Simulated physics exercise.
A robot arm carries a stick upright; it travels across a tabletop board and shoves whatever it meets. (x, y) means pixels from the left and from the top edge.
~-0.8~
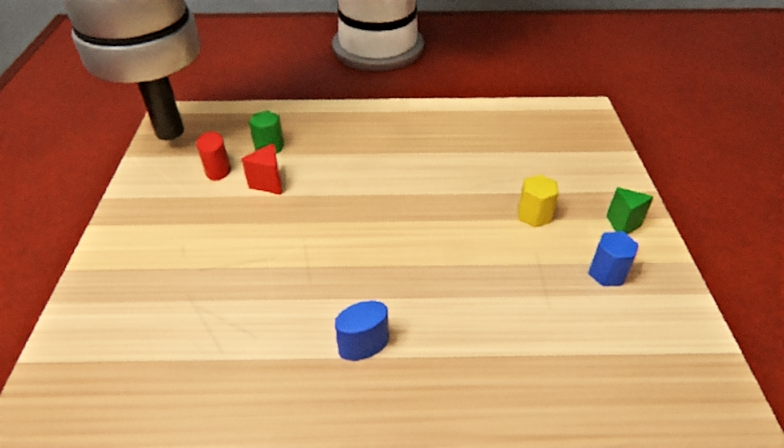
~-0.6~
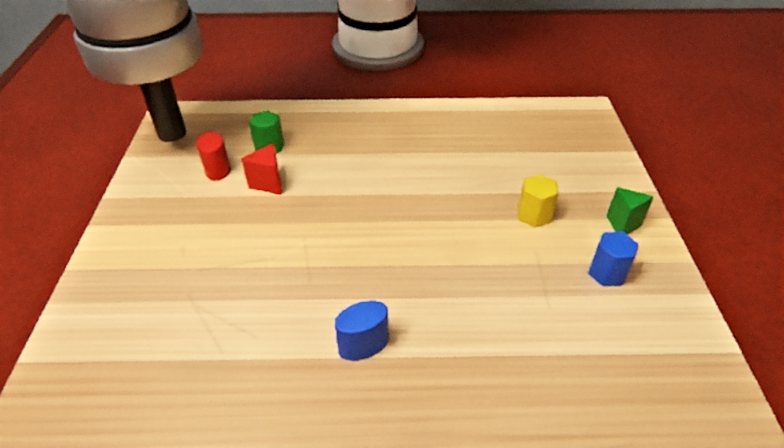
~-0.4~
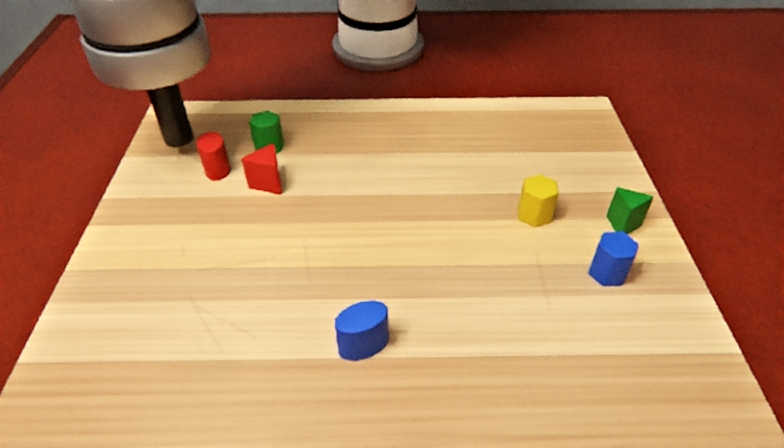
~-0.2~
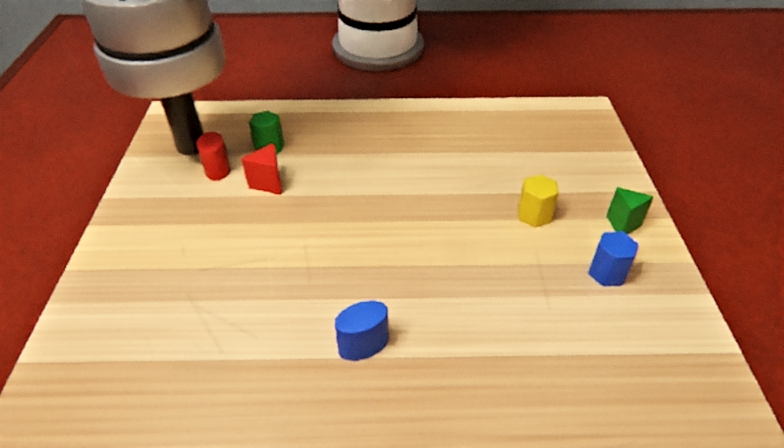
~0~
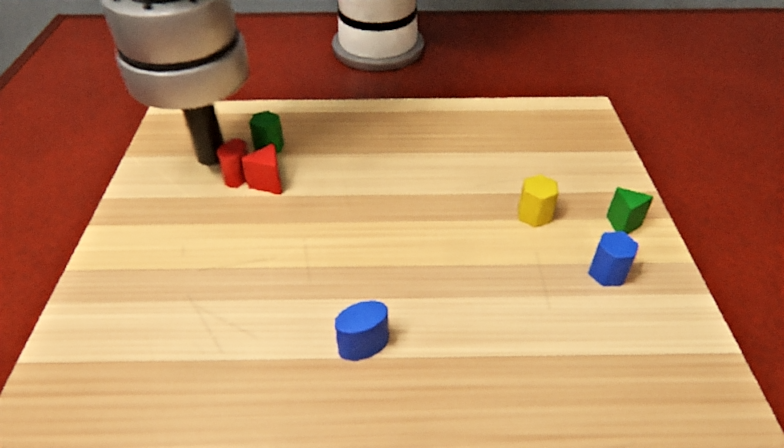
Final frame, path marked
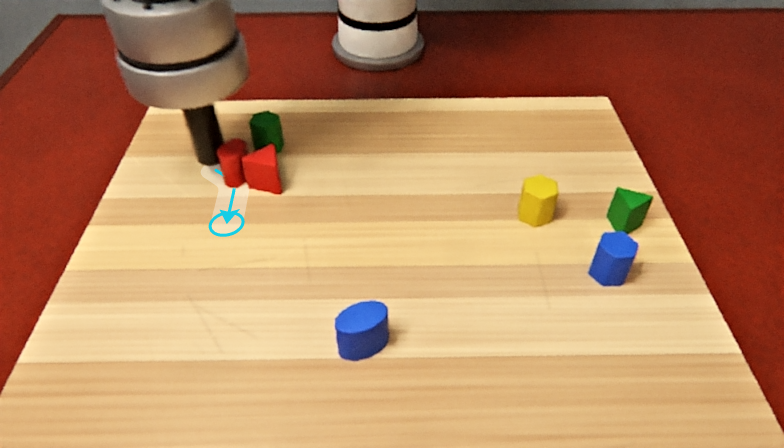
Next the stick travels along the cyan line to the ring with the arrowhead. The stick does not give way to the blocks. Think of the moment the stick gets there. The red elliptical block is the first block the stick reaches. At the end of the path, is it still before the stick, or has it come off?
The stick loses it on the way.
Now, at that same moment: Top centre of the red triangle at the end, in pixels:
Somewhere near (281, 163).
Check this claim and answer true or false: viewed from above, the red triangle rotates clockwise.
That statement is not accurate.
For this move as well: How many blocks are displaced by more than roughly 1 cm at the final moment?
By the end, two blocks will have moved.
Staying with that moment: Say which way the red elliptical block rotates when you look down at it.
Viewed from the top, it goes anticlockwise.
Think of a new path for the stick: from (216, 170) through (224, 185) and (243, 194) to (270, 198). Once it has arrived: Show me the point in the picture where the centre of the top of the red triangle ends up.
Its top middle: (318, 156).
The drawn path runs from (216, 170) through (233, 183) and (231, 202) to (227, 224).
On the path given first. Halfway along, stick at (230, 180); red elliptical block at (254, 167); red triangle at (281, 163), turned 50° anticlockwise.
At the end, stick at (223, 211); red elliptical block at (254, 170), turned 25° anticlockwise; red triangle at (281, 163), turned 55° anticlockwise; green hexagon not moved.
